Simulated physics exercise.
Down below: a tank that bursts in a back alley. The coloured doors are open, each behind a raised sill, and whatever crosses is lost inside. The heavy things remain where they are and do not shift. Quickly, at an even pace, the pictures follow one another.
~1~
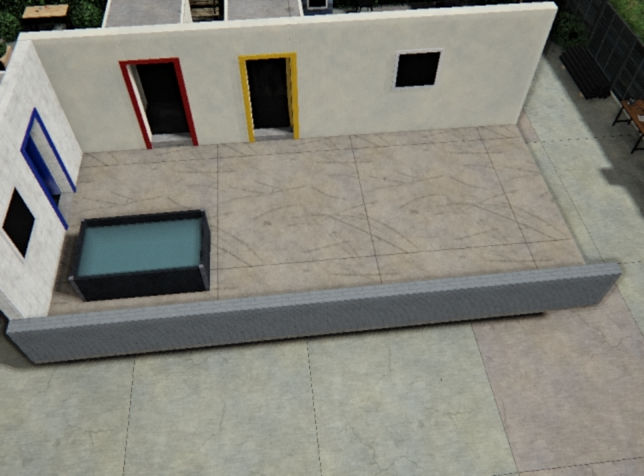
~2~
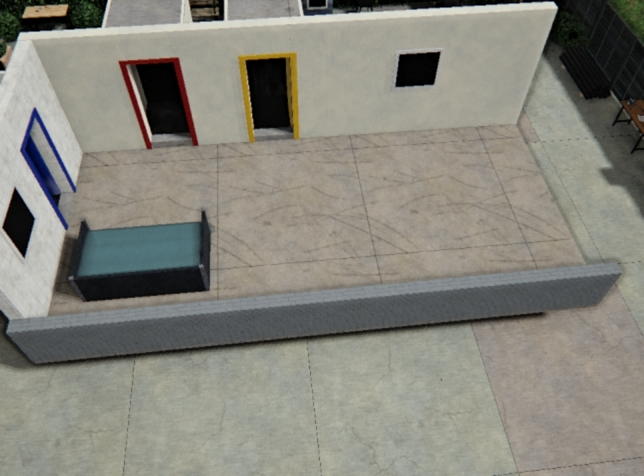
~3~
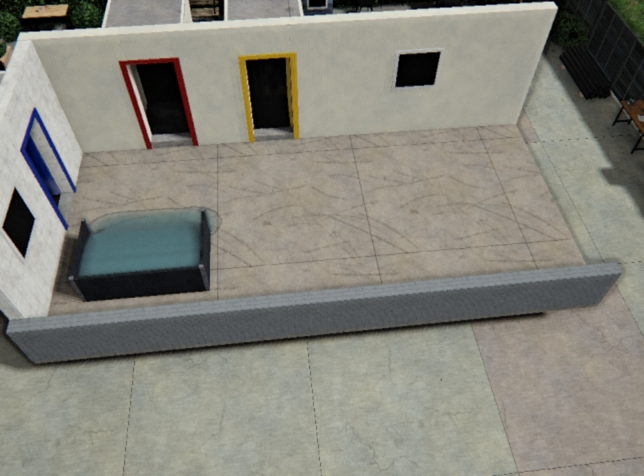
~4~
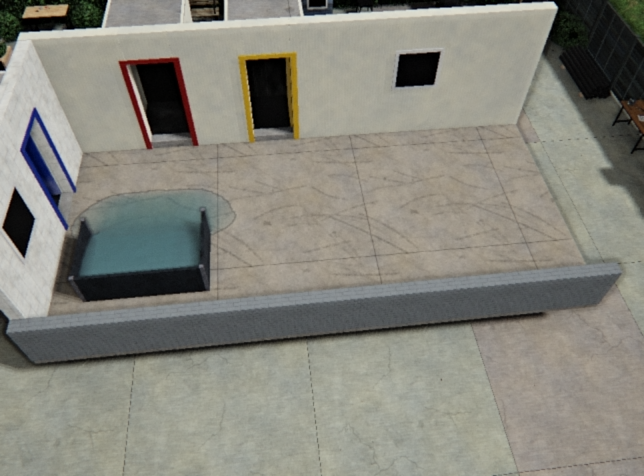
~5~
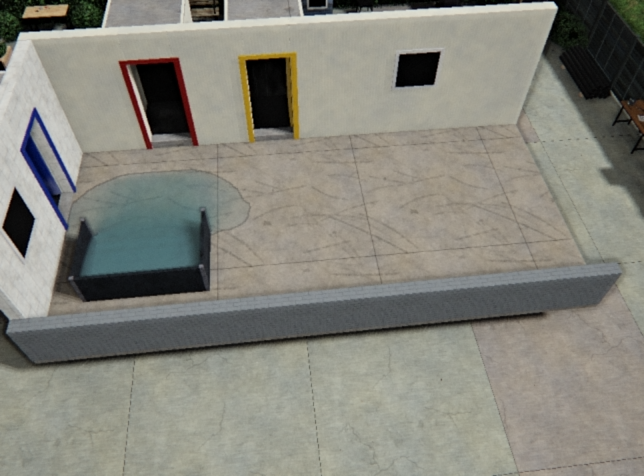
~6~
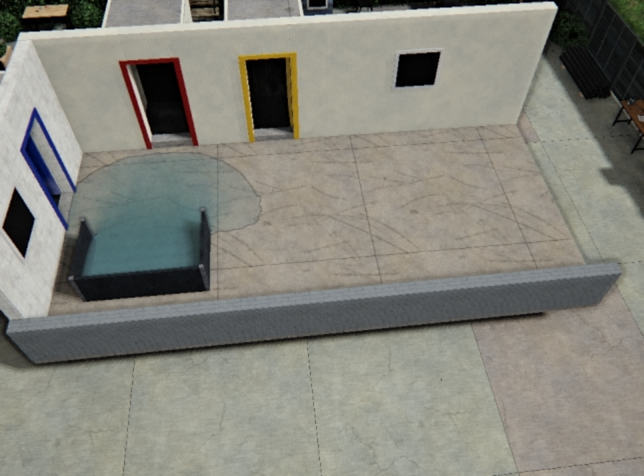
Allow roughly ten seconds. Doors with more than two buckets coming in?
One by one: The yellow door will not top two buckets; the red door will top two buckets; the blue door will top two buckets.
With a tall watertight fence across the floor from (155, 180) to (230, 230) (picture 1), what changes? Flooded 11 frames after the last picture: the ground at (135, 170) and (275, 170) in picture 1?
The first point ends up swamped and the second ends up spared.
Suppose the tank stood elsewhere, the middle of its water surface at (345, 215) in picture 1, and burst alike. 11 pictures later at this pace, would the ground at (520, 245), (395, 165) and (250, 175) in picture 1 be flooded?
Result: Spared; inundated; inundated.
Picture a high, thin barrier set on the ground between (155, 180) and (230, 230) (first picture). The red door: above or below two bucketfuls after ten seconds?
I reckon the red door remains safe then.
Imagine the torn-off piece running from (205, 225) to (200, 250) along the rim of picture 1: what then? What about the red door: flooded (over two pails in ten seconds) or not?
Here the red door remains short.
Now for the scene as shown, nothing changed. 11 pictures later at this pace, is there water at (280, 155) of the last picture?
At that place: Awash.
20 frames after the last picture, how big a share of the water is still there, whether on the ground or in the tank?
I'd put it at about 90 per cent.
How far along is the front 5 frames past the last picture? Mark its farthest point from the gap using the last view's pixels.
Somewhere about (271, 143).
A moment on, water covers 25 % of the floor; the yellow door wet at the sill, nothing in, the red door over two buckets in, the blue door under two buckets in.
Next, water covers 25 % of the floor; the yellow door wet at the sill, nothing in, the red door far over two buckets in, the blue door under two buckets in.
Then, water covers 40 % of the floor; the yellow door wet at the sill, nothing in, the red door far over two buckets in, the blue door over two buckets in.
Later, water covers 80 % of the floor; the yellow door wet at the sill, nothing in, the red door far over two buckets in, the blue door over two buckets in.
In the end, water covers 85 % of the floor; the yellow door wet at the sill, nothing in, the red door far over two buckets in, the blue door over two buckets in.
